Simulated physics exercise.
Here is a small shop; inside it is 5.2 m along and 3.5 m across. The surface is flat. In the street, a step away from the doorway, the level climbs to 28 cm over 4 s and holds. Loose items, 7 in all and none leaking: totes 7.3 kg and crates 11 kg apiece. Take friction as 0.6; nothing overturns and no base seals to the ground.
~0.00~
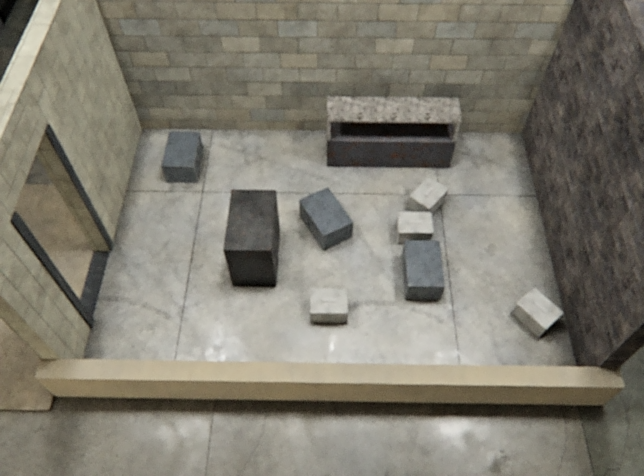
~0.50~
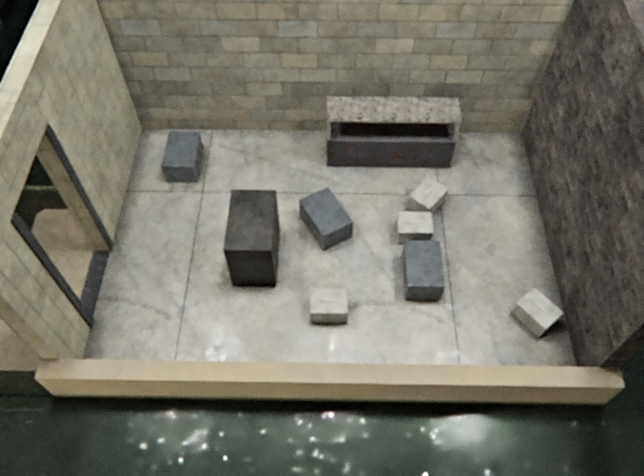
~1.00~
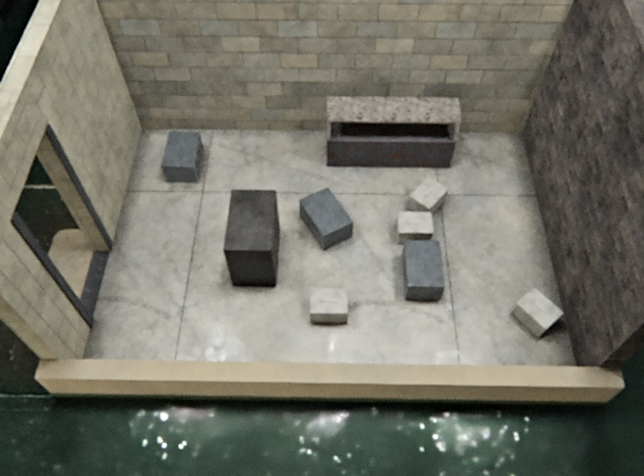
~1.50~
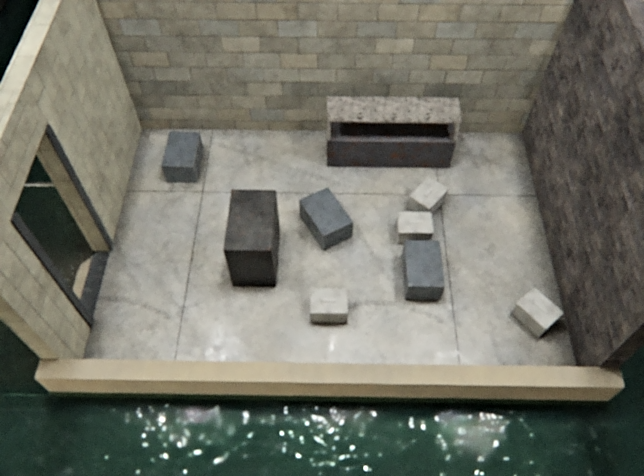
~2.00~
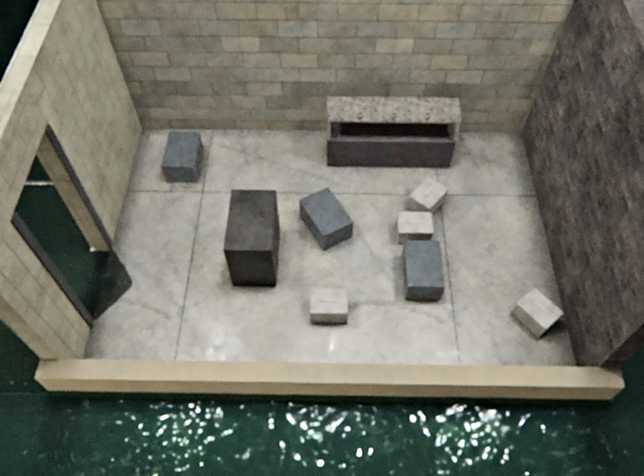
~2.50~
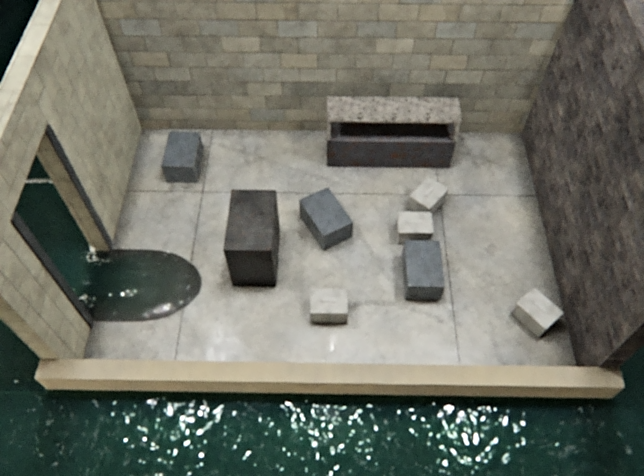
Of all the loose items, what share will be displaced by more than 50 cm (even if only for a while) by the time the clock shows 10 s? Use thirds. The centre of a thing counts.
That comes to between one and two thirds.
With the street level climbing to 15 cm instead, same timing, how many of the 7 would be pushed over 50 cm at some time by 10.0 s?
Then 0.
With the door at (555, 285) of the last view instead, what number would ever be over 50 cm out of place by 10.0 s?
In that case 6 of them.
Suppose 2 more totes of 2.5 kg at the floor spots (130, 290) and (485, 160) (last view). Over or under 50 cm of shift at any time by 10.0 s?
In that order: Over, less.
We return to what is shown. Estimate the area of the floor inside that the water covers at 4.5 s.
Roughly 7.0 m2.
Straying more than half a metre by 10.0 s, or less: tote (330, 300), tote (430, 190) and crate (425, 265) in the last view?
In turn: Over, short of it, more.
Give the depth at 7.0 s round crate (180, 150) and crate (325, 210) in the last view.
About 4 and 2 cm.
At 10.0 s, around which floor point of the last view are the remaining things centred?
Around (383, 215).
After 3.5 s 0 of 7 are over 50 cm from their spots; 0 afloat.
After 4.5 s 0 of 7 are over 50 cm from their spots; 0 afloat.
After 7.0 s 0 of 7 are over 50 cm from their spots; 1 afloat.
After 10.0 s 3 of 7 are over 50 cm from their spots, and 3 have been at some point; 6 afloat.
